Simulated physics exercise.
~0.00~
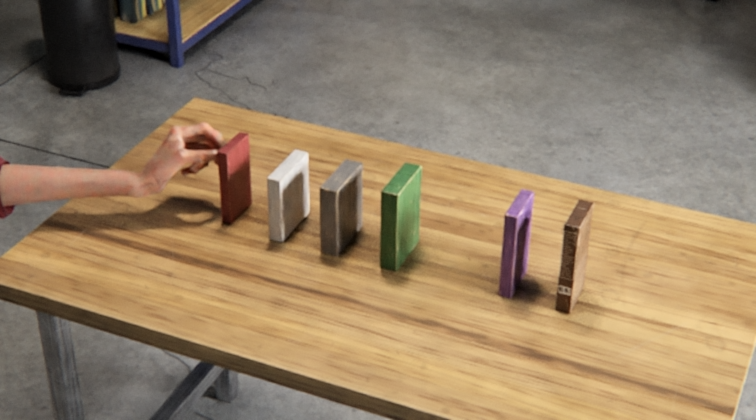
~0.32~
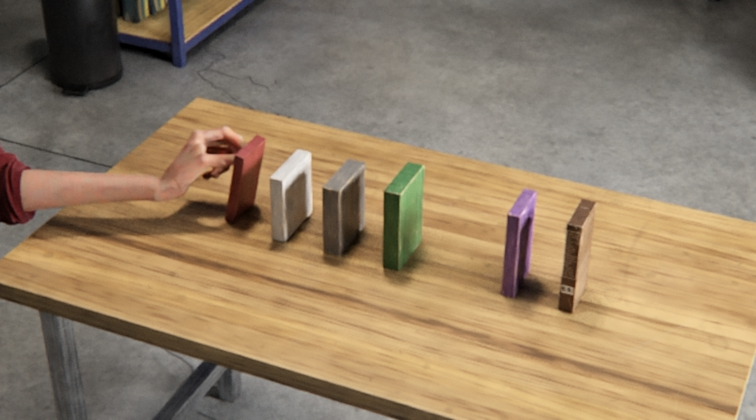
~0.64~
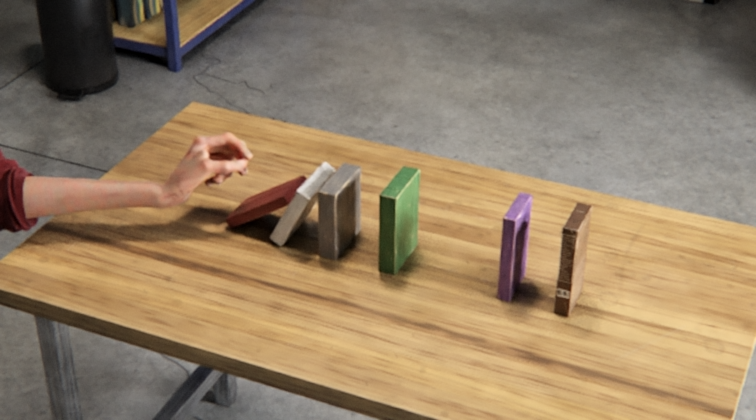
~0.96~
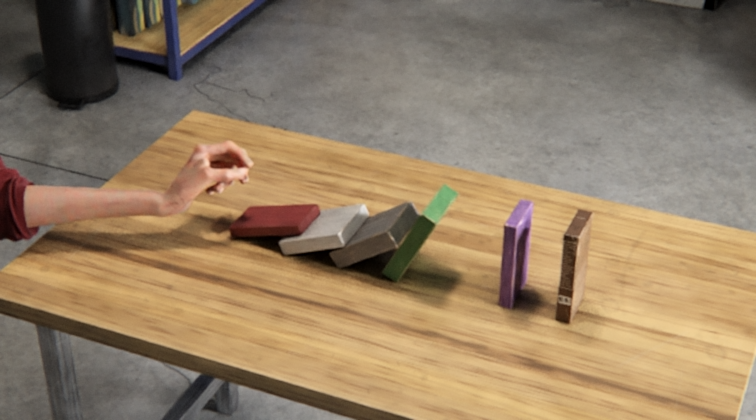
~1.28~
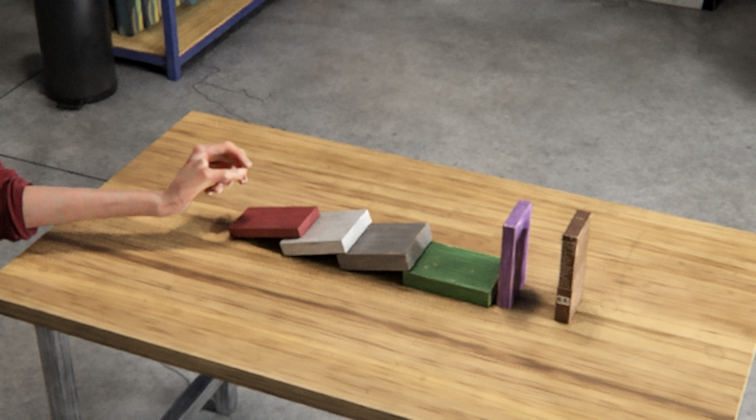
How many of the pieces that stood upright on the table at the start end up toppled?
Four of them end up toppled, the red, white, grey and green ones.
